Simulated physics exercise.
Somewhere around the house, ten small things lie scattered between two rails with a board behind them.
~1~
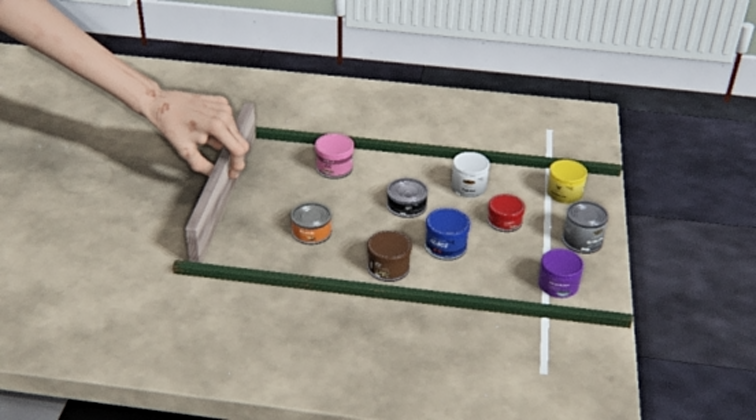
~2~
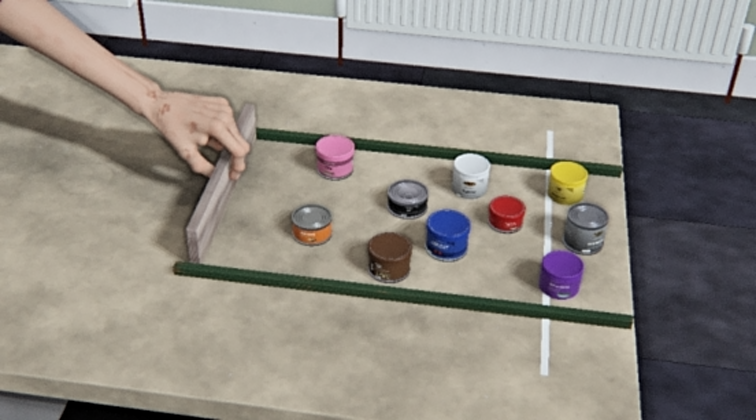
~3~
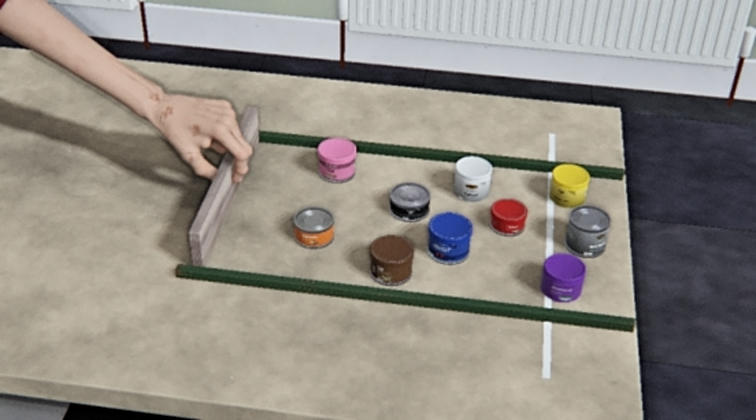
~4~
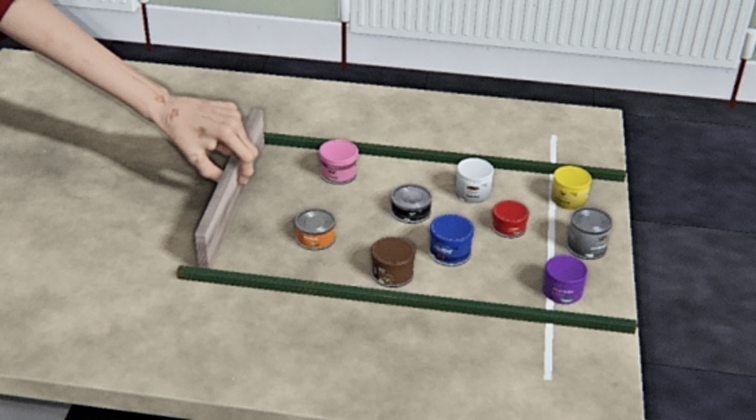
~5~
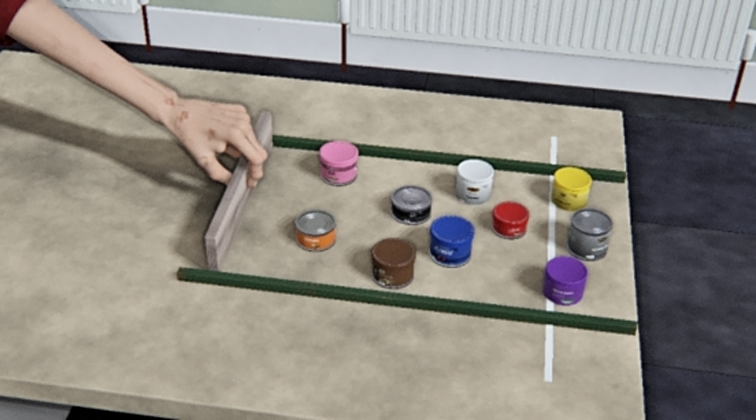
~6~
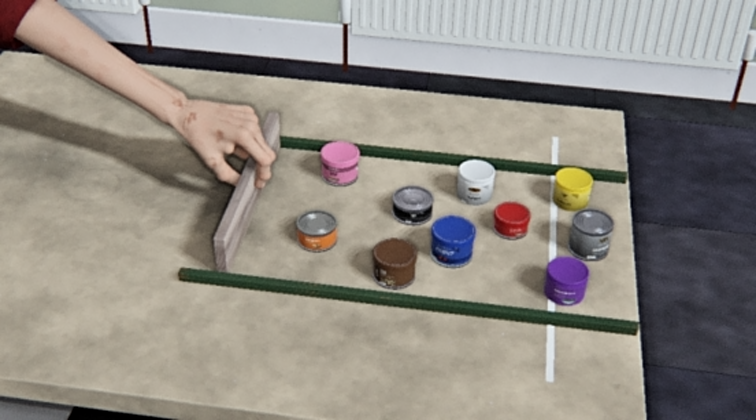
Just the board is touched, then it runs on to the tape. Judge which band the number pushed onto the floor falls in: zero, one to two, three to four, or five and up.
It falls in the one to two band.
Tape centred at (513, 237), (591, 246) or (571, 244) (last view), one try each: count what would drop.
The three tries give 0, 6 and 1.
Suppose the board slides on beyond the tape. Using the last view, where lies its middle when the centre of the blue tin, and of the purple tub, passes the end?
Near (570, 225) and (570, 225).
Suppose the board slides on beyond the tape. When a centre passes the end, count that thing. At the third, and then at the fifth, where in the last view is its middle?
The middle is near (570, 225) first and near (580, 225) after.
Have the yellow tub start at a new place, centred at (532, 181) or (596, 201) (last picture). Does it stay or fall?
Taking them in order, it stays put and then it drops away.
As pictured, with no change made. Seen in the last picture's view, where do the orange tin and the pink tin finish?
The orange tin comes to rest close to (573, 260), while the pink tin rests close to (574, 191).
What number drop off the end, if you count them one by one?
1 in total.
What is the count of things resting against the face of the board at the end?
The count comes out at 4.
A little later, none off yet; grey pot at rest near (591, 235); yellow tub at rest near (572, 190); purple tub at rest near (566, 281).
When it is over, the number that fall off is one or two; down, grey pot.
